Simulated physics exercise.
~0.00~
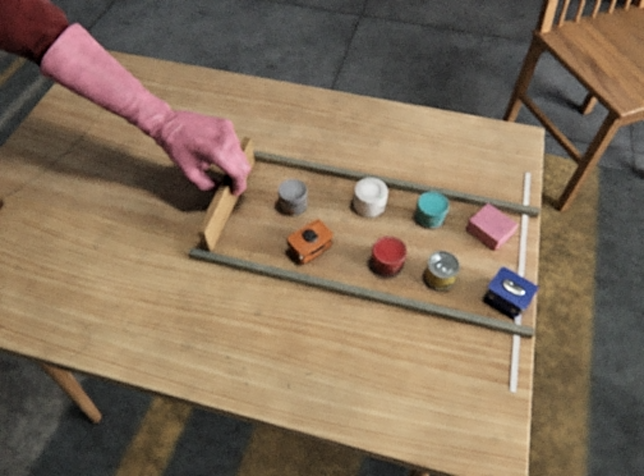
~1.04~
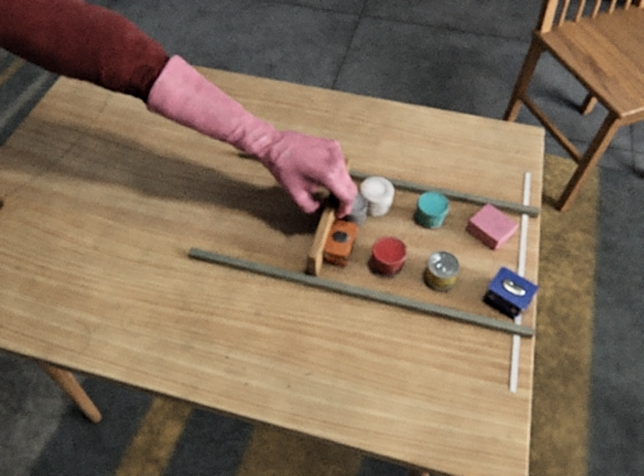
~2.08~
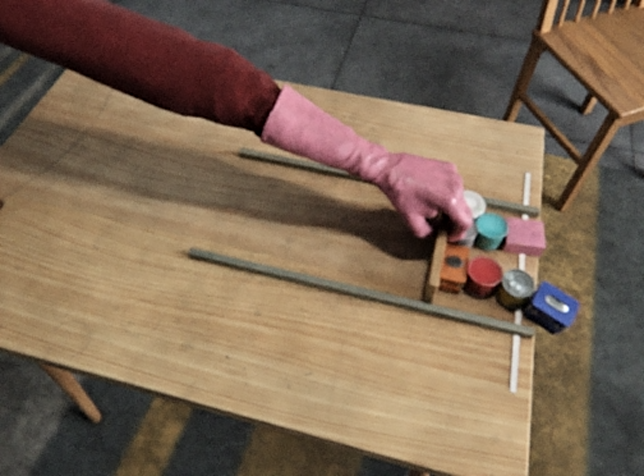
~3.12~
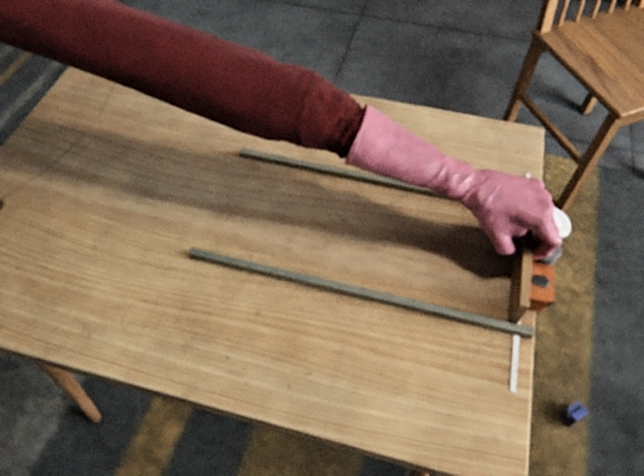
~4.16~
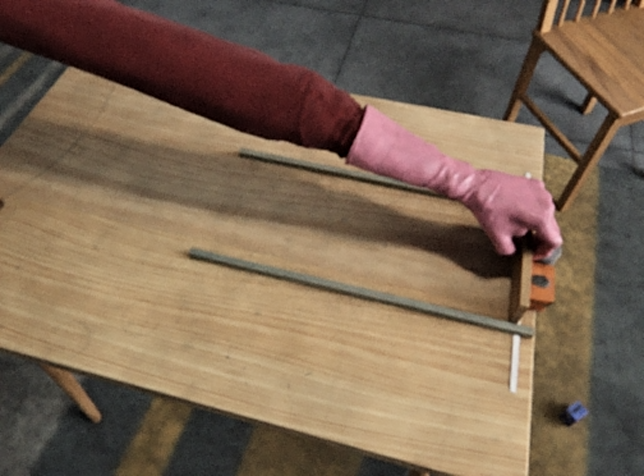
A gloved hand pushes a board rightward, sweeping most small items off the table's edge.
